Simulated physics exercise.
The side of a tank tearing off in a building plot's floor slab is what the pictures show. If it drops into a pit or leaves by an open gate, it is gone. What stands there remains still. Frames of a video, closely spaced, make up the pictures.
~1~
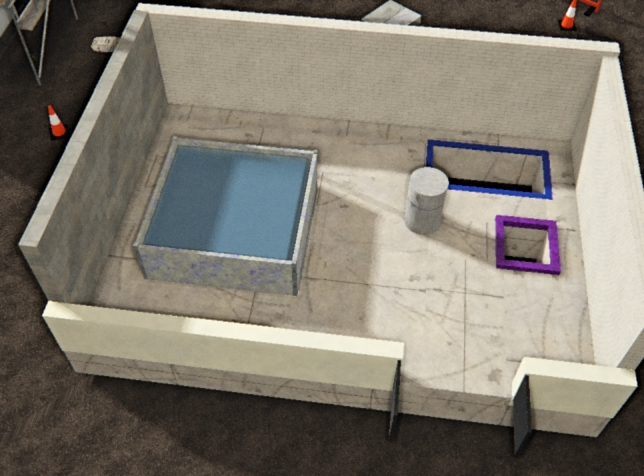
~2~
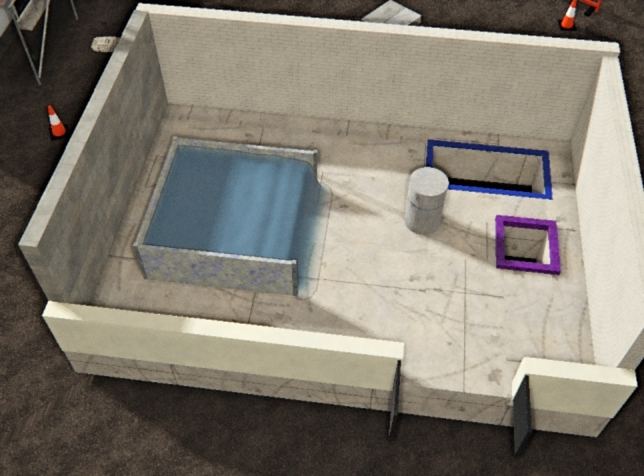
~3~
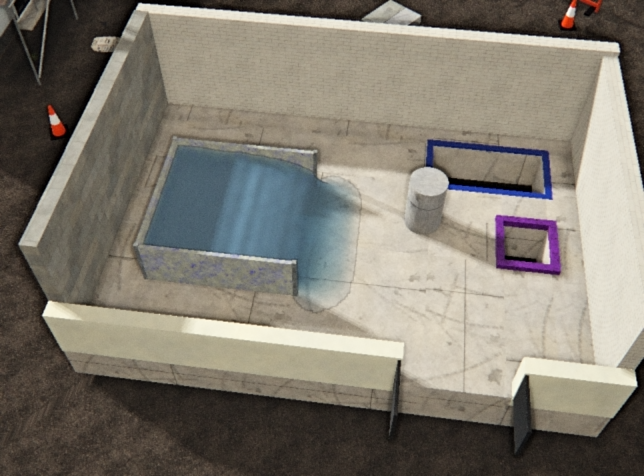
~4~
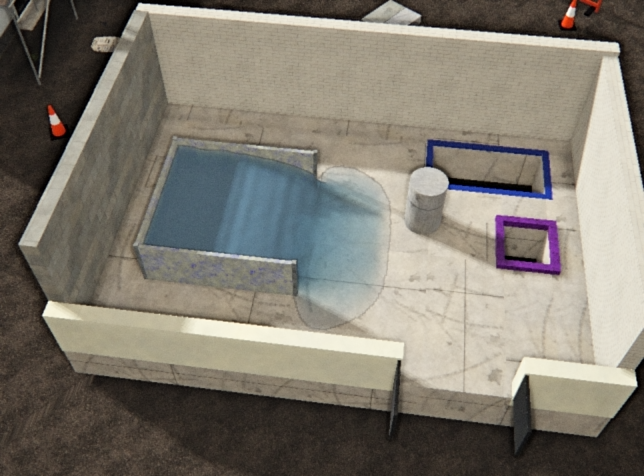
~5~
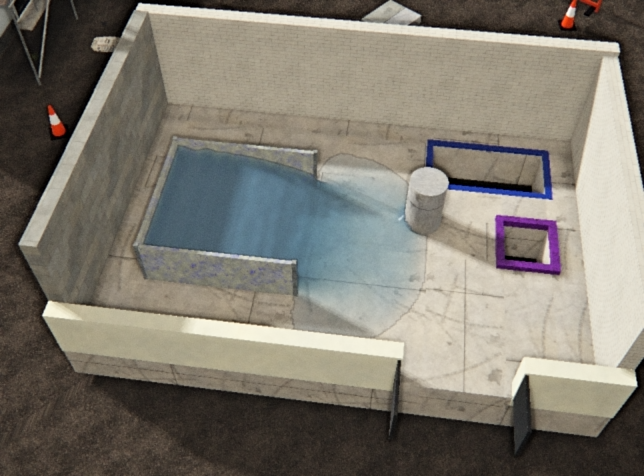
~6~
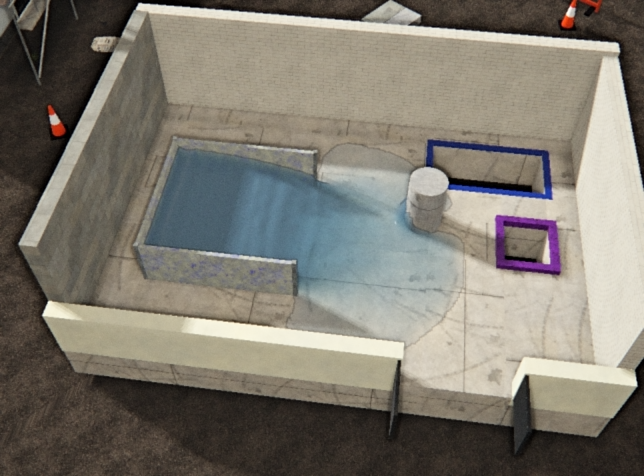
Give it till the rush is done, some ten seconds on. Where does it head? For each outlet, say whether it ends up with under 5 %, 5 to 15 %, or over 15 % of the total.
The gate ends up high - past fifteen per cent; the blue pit ends up high - past fifteen per cent; the purple pit ends up mid-range - five to fifteen per cent.
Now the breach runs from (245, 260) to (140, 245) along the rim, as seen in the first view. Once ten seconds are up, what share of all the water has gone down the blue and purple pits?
Shares: Blue at 20 percent, purple at 2 percent.
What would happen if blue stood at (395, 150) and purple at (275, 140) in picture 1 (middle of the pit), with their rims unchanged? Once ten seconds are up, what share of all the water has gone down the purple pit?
Note: Purple pit, 0 percent.
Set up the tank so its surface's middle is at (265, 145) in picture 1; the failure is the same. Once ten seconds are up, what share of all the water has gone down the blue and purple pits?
Within ten seconds the blue pit collects 55 percent of the total and the purple pit 0 percent.
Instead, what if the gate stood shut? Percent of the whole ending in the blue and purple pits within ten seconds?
In per cent: Blue 40, purple 12.
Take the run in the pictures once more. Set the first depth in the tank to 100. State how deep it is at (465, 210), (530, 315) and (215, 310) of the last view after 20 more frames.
In order: About 4, 35 and 0 in a hundred.
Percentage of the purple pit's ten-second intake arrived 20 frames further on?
Approximately 70 per cent.
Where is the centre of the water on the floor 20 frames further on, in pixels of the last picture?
(400, 259).
A moment on, water covers 50 % of the floor; the gate 0 %, the blue pit 2 %, the purple pit 1 %.
Next, water covers 55 % of the floor; the gate 2 %, the blue pit 7 %, the purple pit 3 %.
Then, water covers 65 % of the floor; the gate 7 %, the blue pit 14 %, the purple pit 5 %.
Later, water covers 70 % of the floor; the gate 17 %, the blue pit 26 %, the purple pit 8 %.
In the end, water covers 90 % of the floor; the gate 25 %, the blue pit 36 %, the purple pit 8 %.
